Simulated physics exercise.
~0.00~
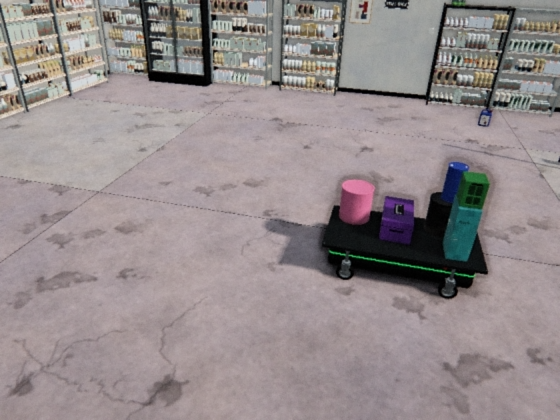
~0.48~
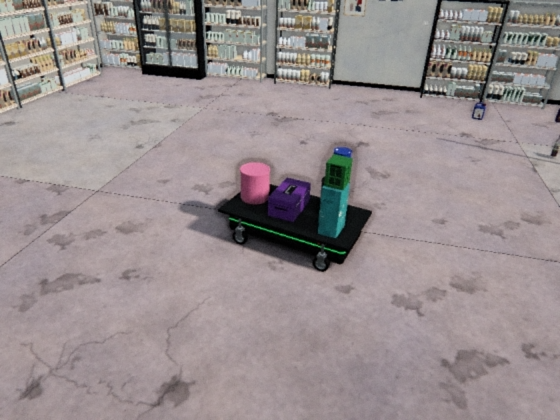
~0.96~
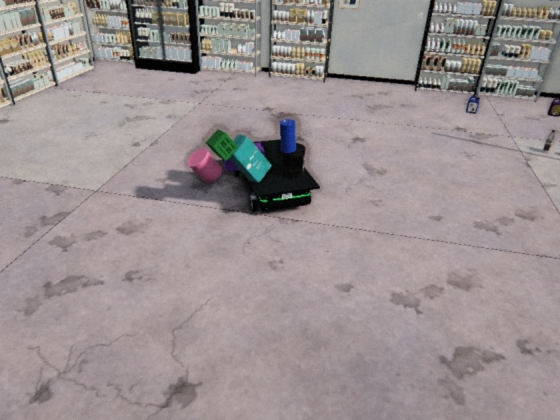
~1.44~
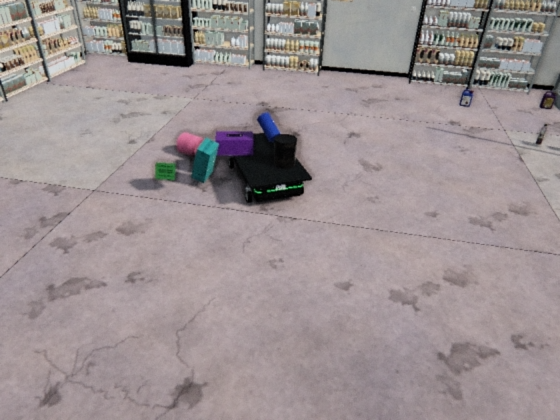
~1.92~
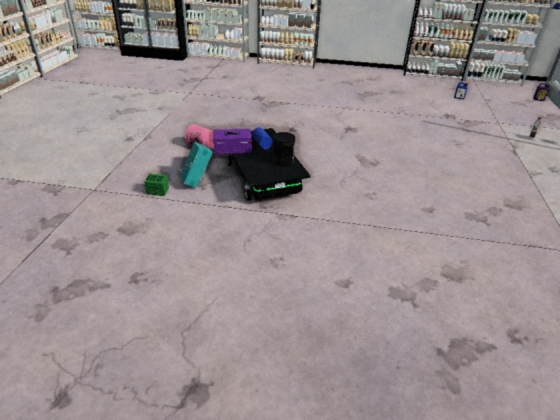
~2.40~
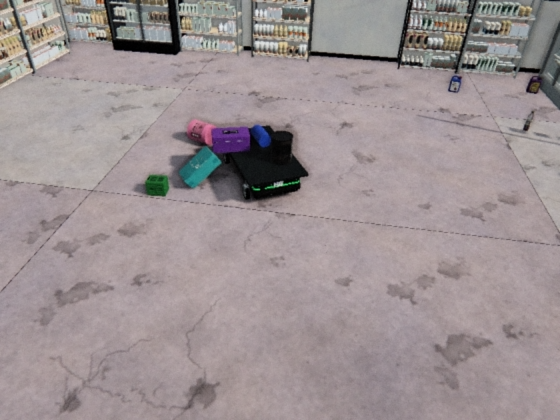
At the start, a flat black cart carries a pink pail, a purple toolbox, a black pail, a blue canister and a green crate stacked on a turquoise box across a worn floor. It rolls left, then swings away toward the shelves. As it turns, the pink pail, the turquoise box and the green crate tumble off the left side. The cart stops, and the blue canister tips over on the deck. The green crate comes to rest farthest left, with the turquoise box and pink pail nearer the cart, while the black pail stays upright on the deck.
